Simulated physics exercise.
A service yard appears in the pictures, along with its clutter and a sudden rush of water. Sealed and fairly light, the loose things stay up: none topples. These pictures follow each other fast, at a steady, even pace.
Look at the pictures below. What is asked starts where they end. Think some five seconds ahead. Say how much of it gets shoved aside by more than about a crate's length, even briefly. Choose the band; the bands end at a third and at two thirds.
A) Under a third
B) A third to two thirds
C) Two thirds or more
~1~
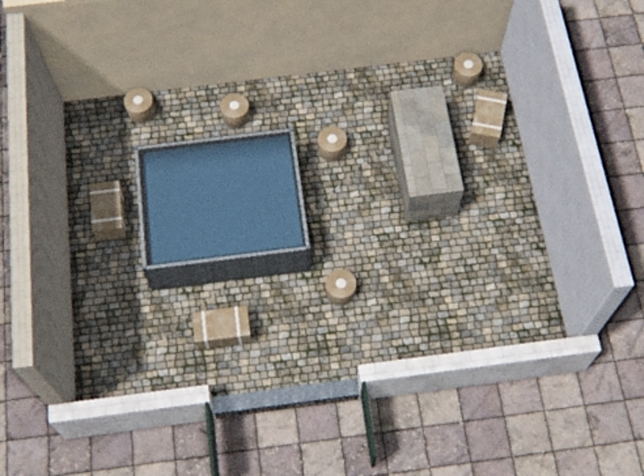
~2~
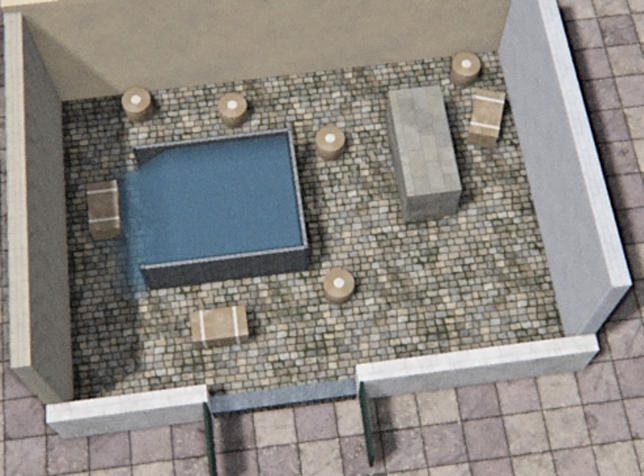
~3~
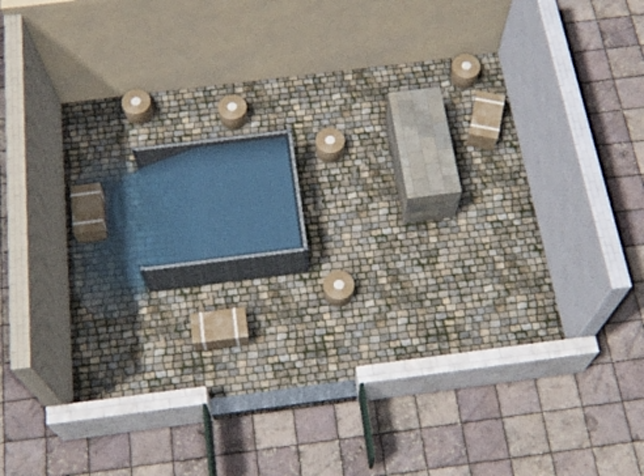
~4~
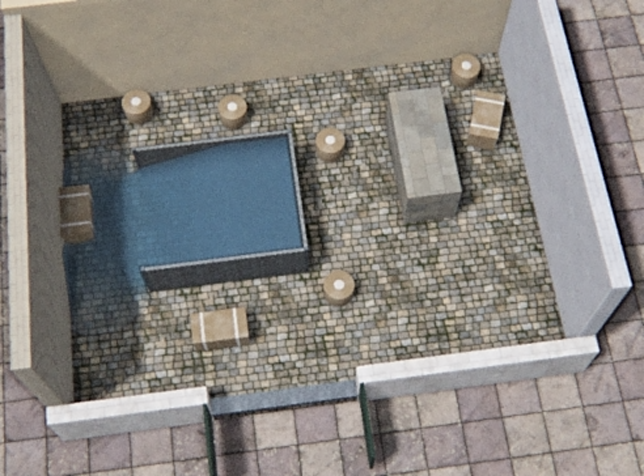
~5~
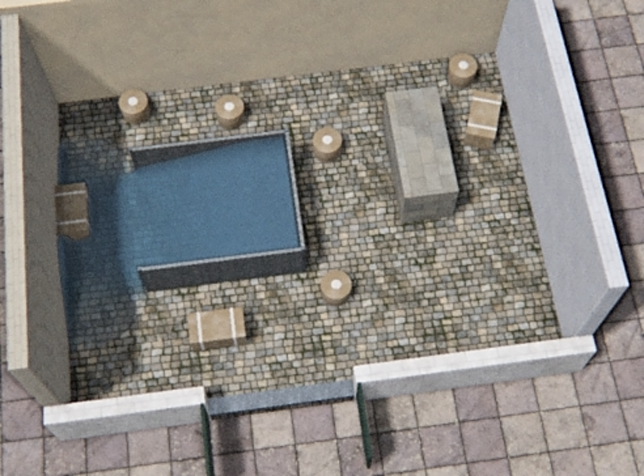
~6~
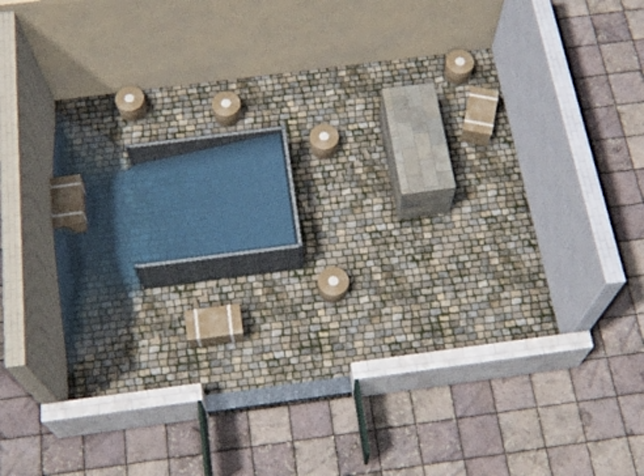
The answer is C.
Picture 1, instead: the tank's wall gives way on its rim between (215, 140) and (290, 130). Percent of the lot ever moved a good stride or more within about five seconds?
That should be close to 60 percent.
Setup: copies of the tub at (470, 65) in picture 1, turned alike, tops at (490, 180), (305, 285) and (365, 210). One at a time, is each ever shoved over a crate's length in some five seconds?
Twin one: Barely shifts; twin two: Slides well clear; twin three: Barely shifts.
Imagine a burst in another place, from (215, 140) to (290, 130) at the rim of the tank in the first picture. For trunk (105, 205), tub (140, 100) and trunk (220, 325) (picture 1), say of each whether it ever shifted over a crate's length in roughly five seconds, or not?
Taking them one at a time, the first gets shoved clear, the second gets shoved clear and the third not displaced that far.
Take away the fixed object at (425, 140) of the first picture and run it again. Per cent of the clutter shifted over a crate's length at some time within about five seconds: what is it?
Approx. 90 % of the lot.
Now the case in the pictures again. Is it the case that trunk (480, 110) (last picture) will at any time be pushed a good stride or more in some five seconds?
Looks like less than that to me.
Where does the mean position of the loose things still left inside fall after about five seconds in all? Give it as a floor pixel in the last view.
The remaining things centre around (379, 173).
A moment on, 0 of 8 are well off their spots; 1 afloat.
Next, 2 of 8 are well off their spots; 1 afloat.
Later, 5 of 8 are well off their spots; 2 afloat.
In the end, 6 of 8 are well off their spots, and 6 have been at some point; 4 afloat.
